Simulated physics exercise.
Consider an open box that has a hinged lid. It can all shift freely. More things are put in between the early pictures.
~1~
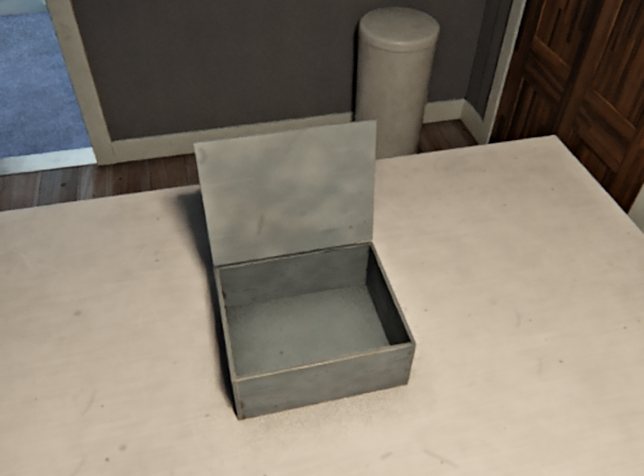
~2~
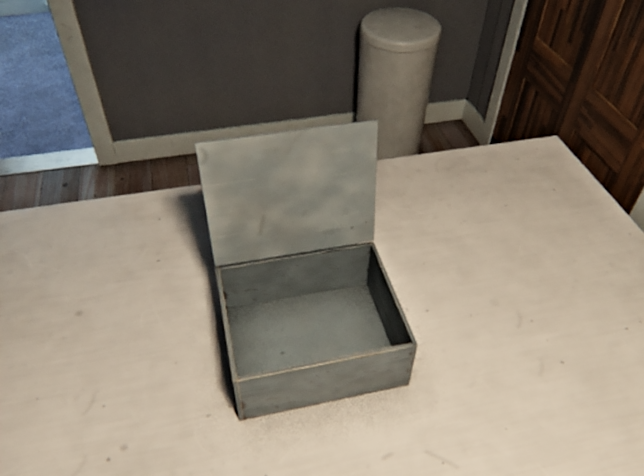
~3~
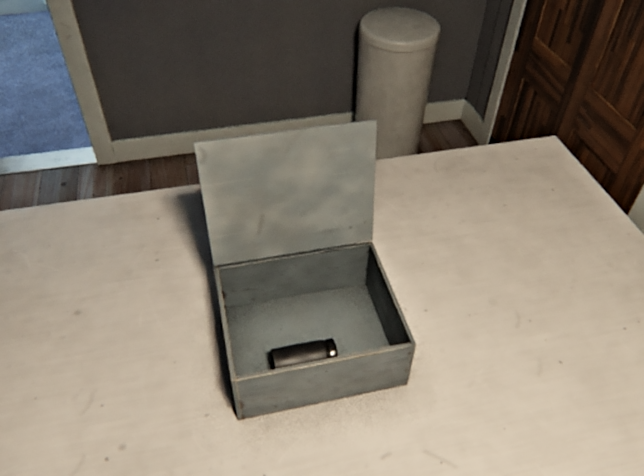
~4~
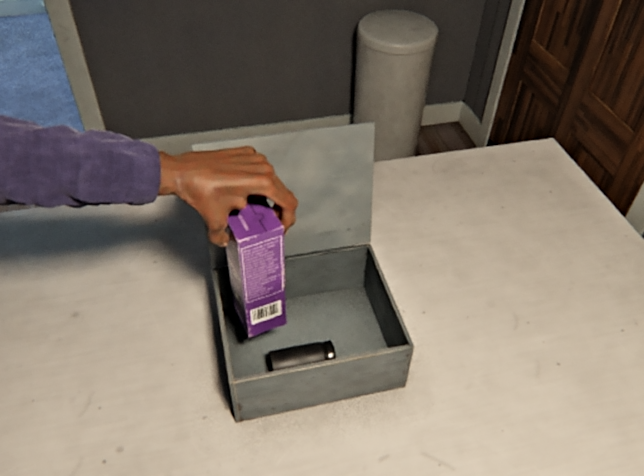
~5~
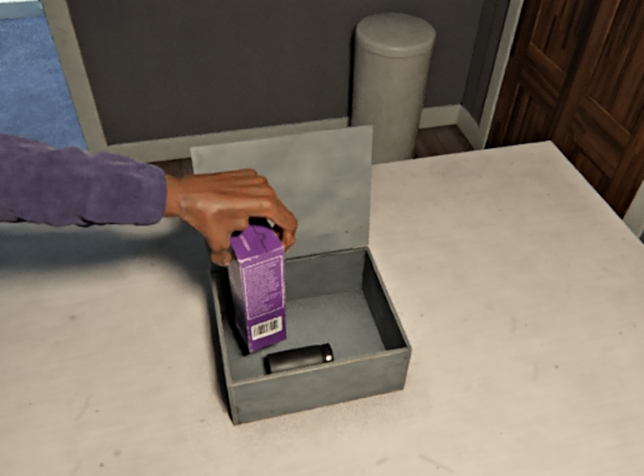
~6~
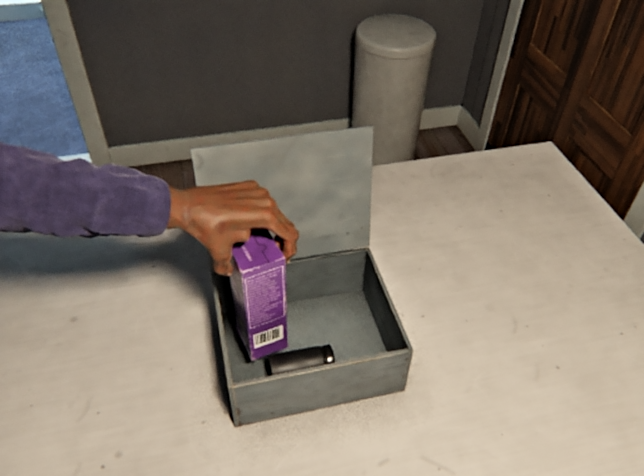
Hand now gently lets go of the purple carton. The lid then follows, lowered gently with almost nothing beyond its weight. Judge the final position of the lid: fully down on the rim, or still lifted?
Final position: Still lifted.
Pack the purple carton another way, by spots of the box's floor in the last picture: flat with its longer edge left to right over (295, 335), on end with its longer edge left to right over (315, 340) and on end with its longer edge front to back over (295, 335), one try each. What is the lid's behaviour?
So, one: It drops fully; two: It remains raised; three: It remains raised.
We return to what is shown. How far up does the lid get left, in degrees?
The lid sits around 80° above the rim.
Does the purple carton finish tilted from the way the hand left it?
Looking at the last picture, it sits at an angle.
Then, 0.30 s on from there, purple carton turned 29° from how it was put near (252, 290).
Then, 0.40 s on from there, purple carton turned 46° from how it was put near (249, 303).
Then, 0.80 s on from there, lid starting down; purple carton turned 51° from how it was put near (248, 309); black shaker shifted a little.
In the end, lid 80° above the rim; toppled in the box, purple carton; black shaker unmoved. At the end, from the last picture's camera, purple carton near (248, 309).
